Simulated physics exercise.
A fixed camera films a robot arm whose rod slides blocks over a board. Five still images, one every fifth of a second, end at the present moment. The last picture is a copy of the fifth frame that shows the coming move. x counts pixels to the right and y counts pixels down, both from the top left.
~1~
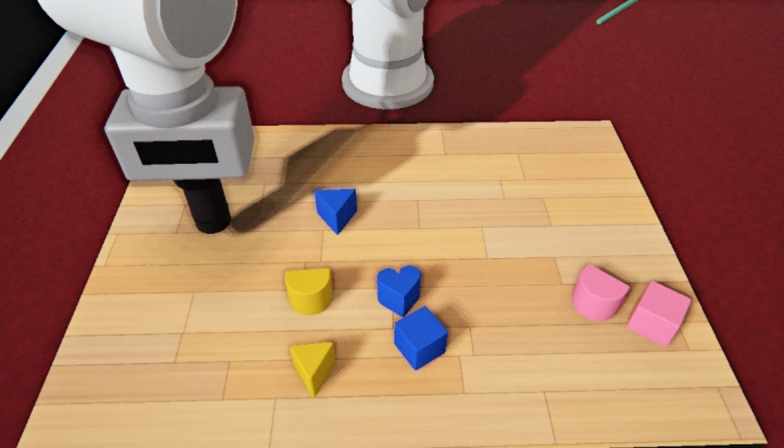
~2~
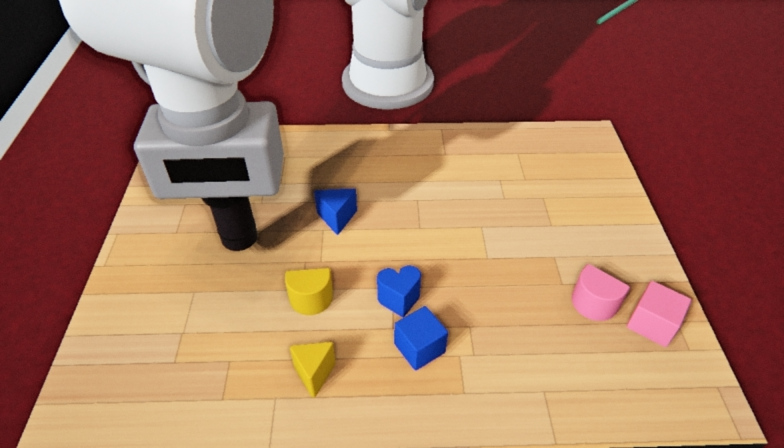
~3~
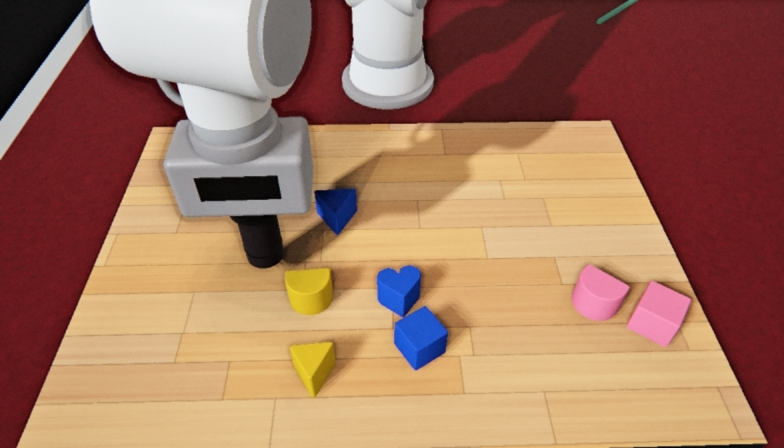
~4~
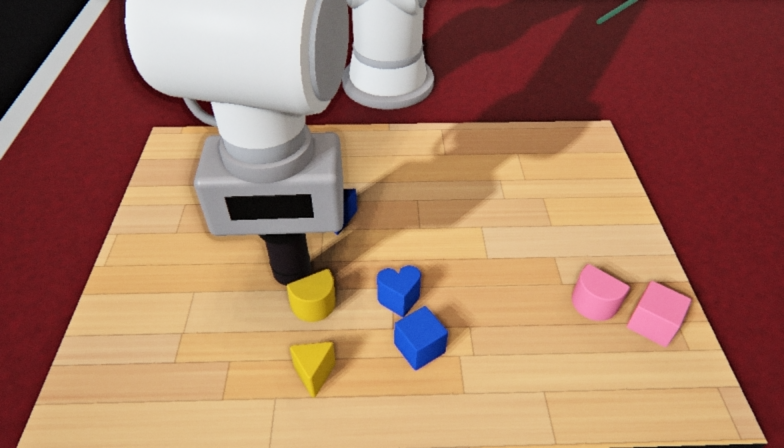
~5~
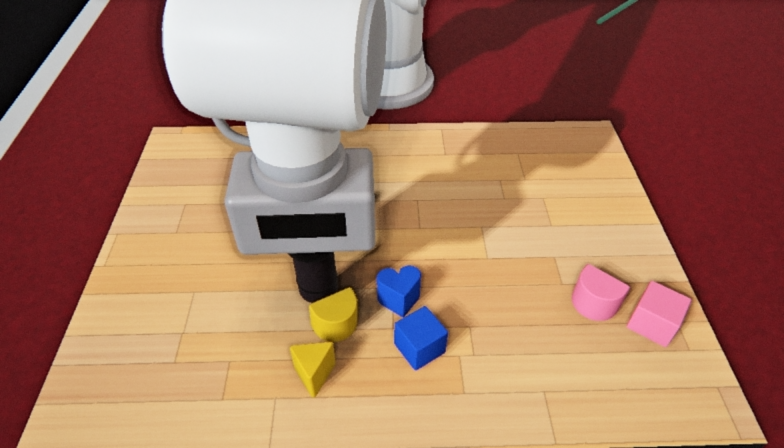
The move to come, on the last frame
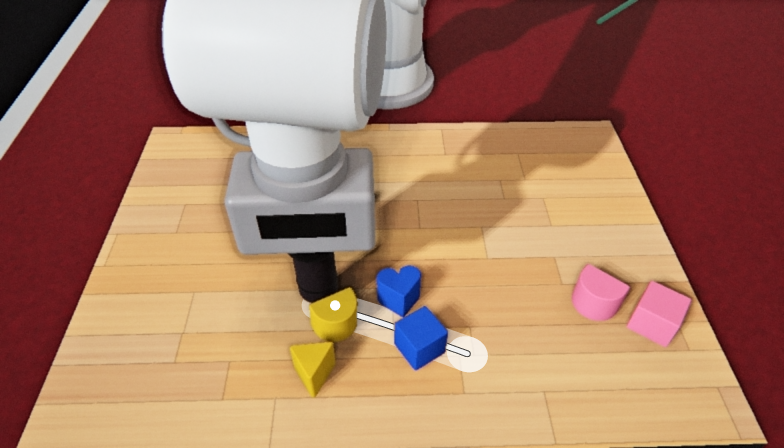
A robot arm lowered over a wooden board moved its black rod diagonally down and to the right, past the blue triangle, then pushed the yellow half-round block slightly toward the lower right.
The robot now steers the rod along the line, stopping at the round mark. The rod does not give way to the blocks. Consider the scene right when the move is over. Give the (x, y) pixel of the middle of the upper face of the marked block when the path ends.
For the centre of its top, I'd go with (371, 332).
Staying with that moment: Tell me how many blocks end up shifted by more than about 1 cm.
Two.
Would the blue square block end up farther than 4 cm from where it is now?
It seems so.
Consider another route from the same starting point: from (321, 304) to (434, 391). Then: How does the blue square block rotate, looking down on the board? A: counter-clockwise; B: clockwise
Choice A: Counter-clockwise.
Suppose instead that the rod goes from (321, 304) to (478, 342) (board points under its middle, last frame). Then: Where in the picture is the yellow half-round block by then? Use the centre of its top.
In the picture, that point is around (362, 323).
The line goes from (321, 304) directly to (467, 354); the dot is on the yellow half-round block.
On the path given first. One third of the way, rod (368, 304); yellow half-round block (366, 328), turned 45° clockwise.
Two thirds of the way, rod (418, 321); yellow half-round block (371, 332), turned 70° clockwise; blue heart-shaped block (405, 278), turned 15° anticlockwise; blue square block (450, 341).
At the end, rod (470, 339); yellow triangle unmoved; yellow half-round block (371, 332), turned 70° clockwise; blue heart-shaped block (405, 278), turned 15° anticlockwise; blue square block (497, 367), turned 20° clockwise.
